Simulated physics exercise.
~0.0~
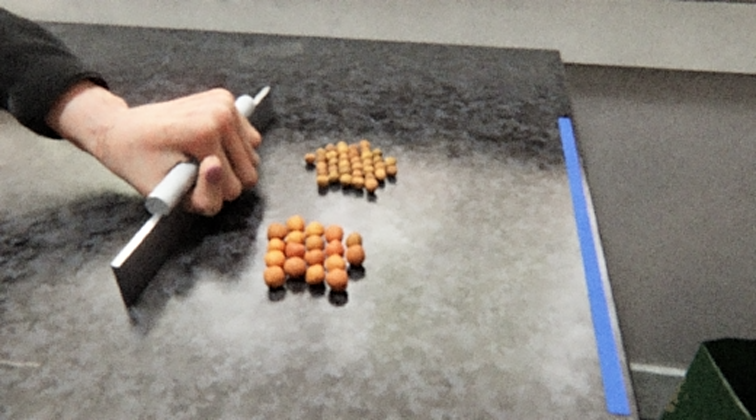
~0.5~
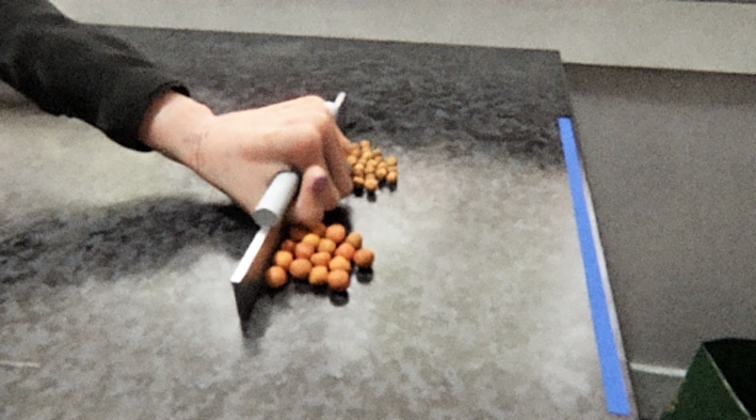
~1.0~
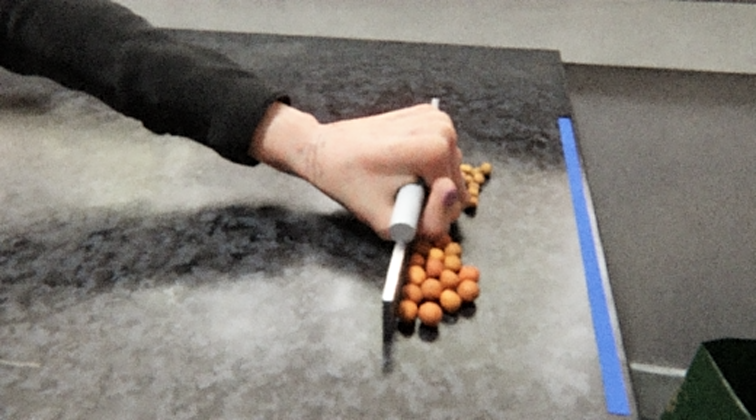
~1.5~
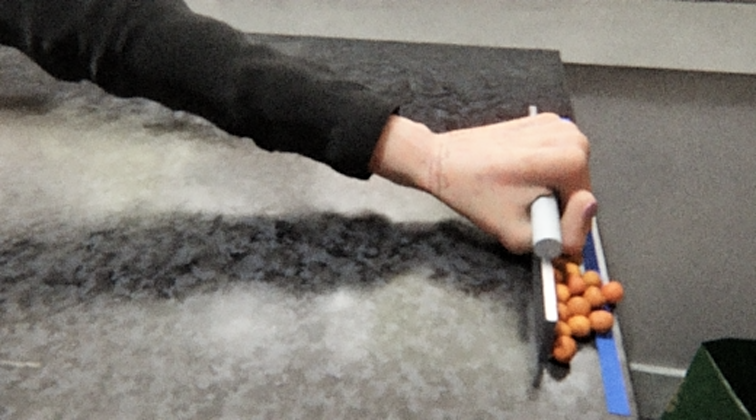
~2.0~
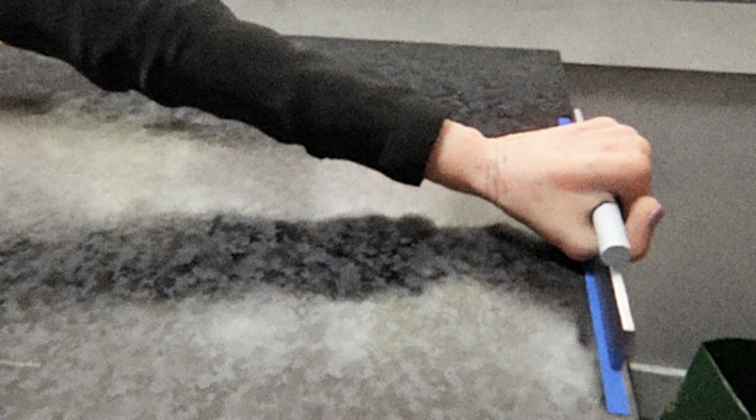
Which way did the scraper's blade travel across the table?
The blade moved to the right, towards the blue tape along the table's edge.
